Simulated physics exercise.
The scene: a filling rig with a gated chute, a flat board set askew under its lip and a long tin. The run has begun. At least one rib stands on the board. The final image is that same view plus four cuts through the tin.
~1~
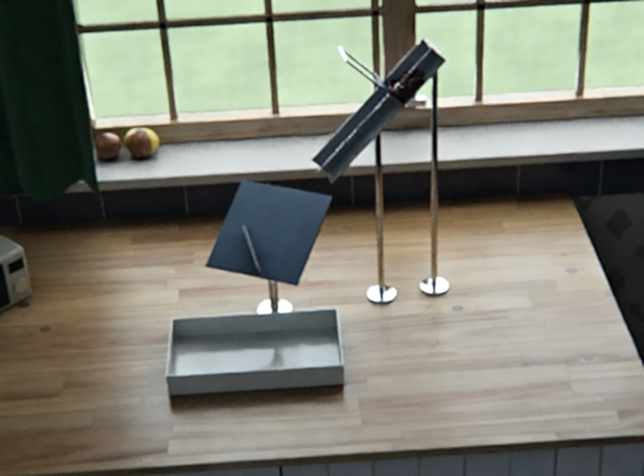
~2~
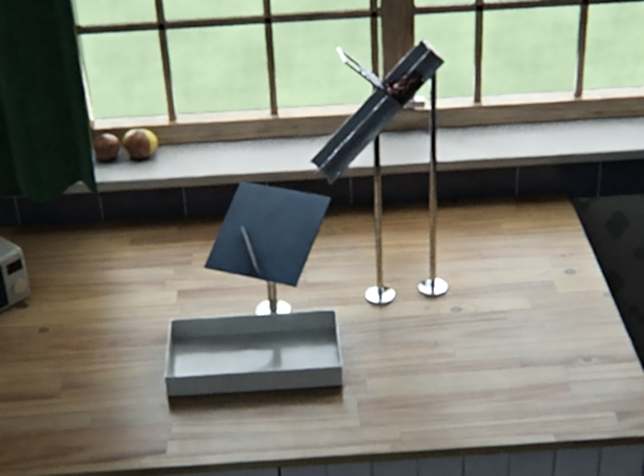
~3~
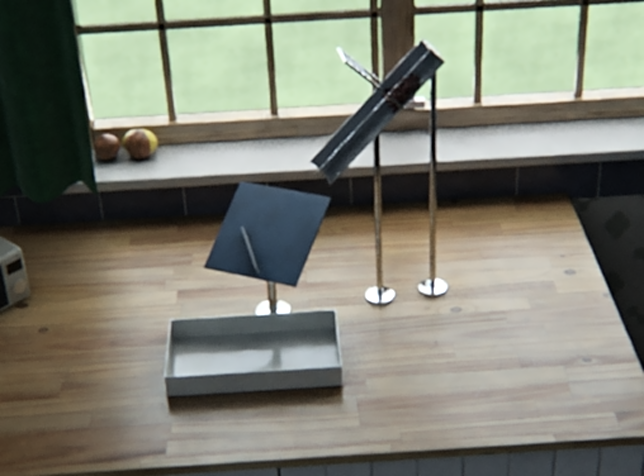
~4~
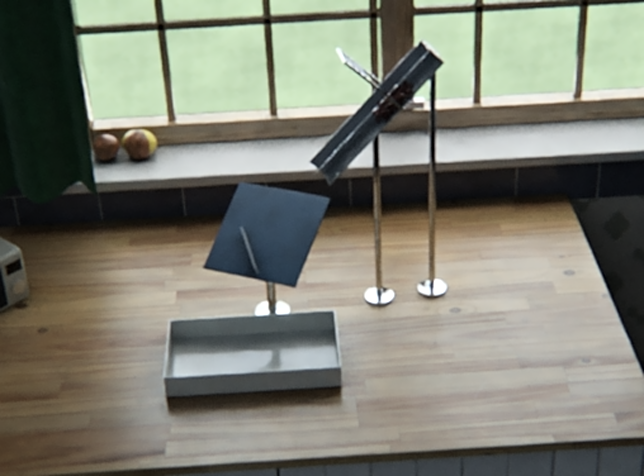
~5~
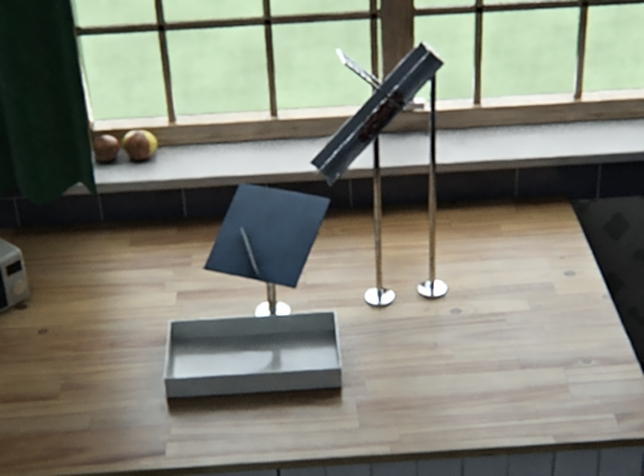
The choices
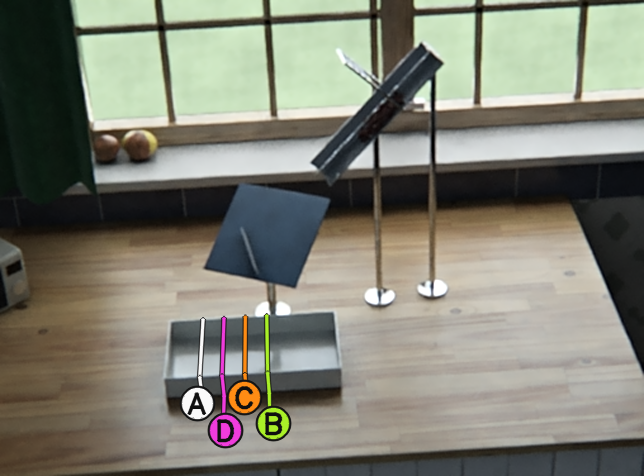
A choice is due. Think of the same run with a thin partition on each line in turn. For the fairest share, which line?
B is best.
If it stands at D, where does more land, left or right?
More lands on the right.
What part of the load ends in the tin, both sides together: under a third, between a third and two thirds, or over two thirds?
About that: Over two thirds.
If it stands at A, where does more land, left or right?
The right side.
On the marked copy, line A crosses the front rim at (199, 376); line B crosses the front rim at (267, 372); line C crosses the front rim at (244, 373); line D crosses the front rim at (222, 375).
If A is chosen, of what is caught, a small share on the left of the divider, all but a few on the right.
If B is chosen, of what is caught, close to half on the left of the divider, close to half on the right.
If C is chosen, of what is caught, a small share on the left of the divider, the bulk on the right.
If D is chosen, of what is caught, a small share on the left of the divider, all but a few on the right.
